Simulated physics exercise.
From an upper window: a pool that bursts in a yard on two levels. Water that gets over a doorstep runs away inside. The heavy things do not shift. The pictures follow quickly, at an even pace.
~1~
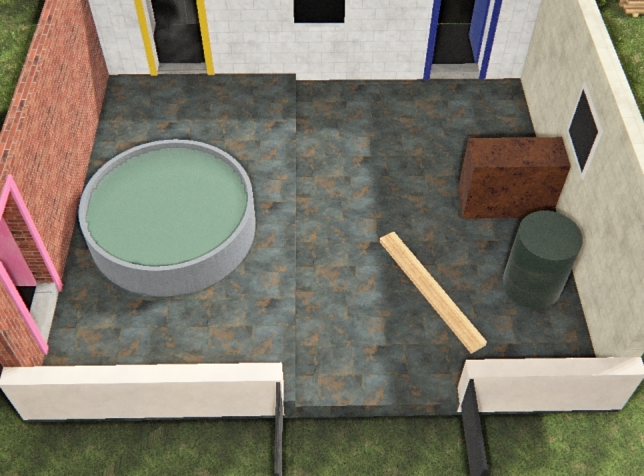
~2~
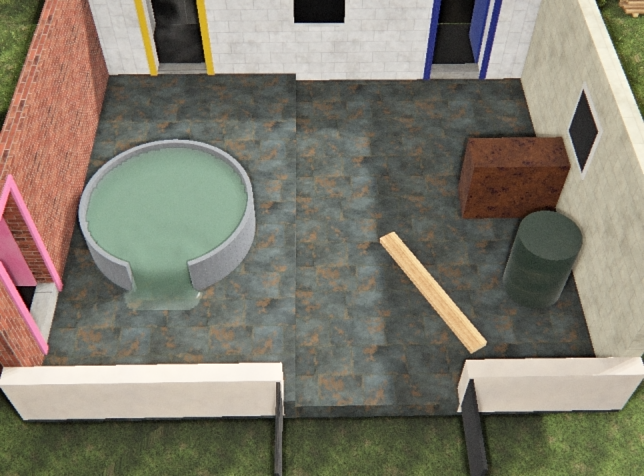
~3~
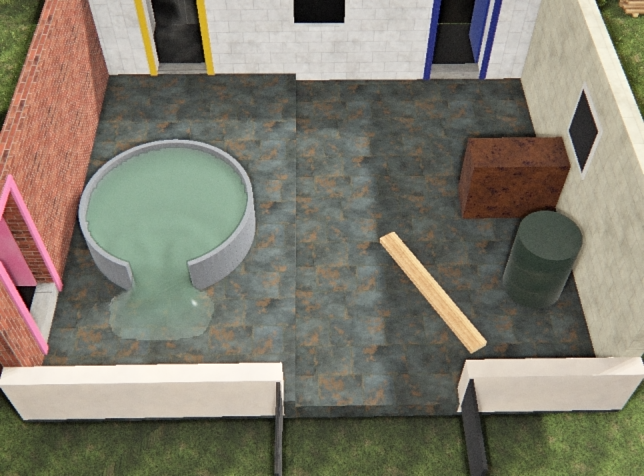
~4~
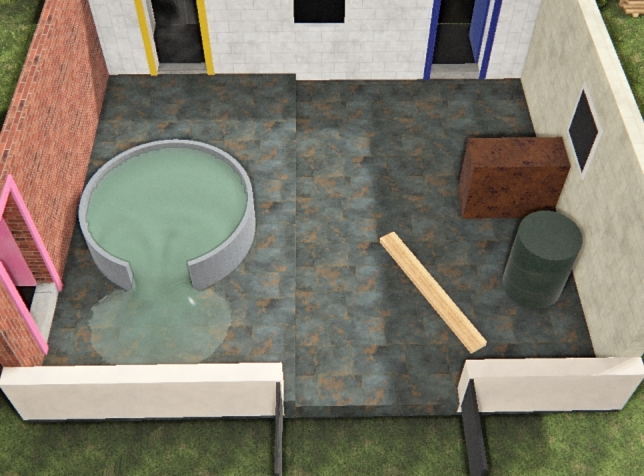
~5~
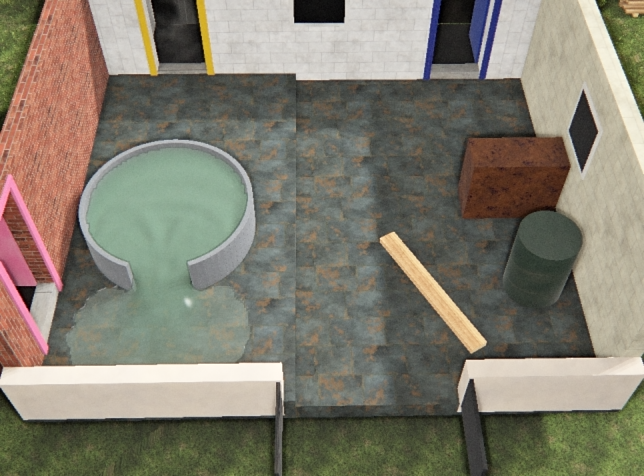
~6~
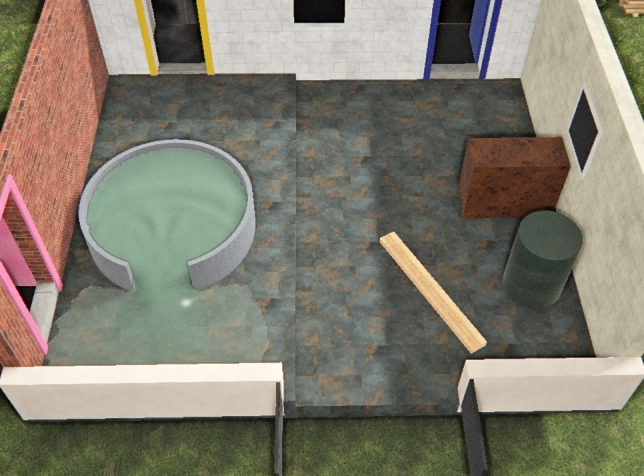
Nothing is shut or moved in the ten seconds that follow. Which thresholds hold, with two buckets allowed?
The yellow door admits no more than that; the pink door admits no more than that; the blue door admits no more than that.
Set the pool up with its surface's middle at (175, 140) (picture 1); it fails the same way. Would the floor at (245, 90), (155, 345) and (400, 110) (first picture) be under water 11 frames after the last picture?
One after the other: Dry, covered, clear.
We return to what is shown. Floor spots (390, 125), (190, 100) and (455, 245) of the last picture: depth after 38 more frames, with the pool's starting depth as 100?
About 0, 4 and 2 per cent.
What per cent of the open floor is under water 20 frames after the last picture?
I make it 35 per cent.
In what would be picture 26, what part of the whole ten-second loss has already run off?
Roughly 20 per cent.
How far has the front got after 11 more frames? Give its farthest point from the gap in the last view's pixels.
At about (451, 387).
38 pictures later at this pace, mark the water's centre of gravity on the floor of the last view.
At about (224, 264).
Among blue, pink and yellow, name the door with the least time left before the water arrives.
That is the pink one.
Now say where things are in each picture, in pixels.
In the first picture, still water in the pool at (167, 204).
In the second picture, the front is at (200, 293), out from the gap at (163, 286).
In the third picture, water pours out at (163, 287) and has run to (125, 334).
In the fourth picture, the front is at (112, 358), out from the gap at (163, 287).
In the fifth picture, water pours out at (163, 286) and has run to a hidden place.
In the sixth picture, water pours out at (163, 286) and has run to a hidden place.
A moment on, water covers 10 % of the floor; the yellow door not reached, the pink door wet at the sill, nothing in, the blue door not reached.
Next, water covers 20 % of the floor; the yellow door not reached, the pink door wet at the sill, nothing in, the blue door not reached.
Then, water covers 35 % of the floor; the yellow door not reached, the pink door wet at the sill, nothing in, the blue door not reached.
Later, water covers 55 % of the floor; the yellow door under two buckets in, the pink door wet at the sill, nothing in, the blue door not reached.
In the end, water covers 75 % of the floor; the yellow door under two buckets in, the pink door wet at the sill, nothing in, the blue door wet at the sill, nothing in.
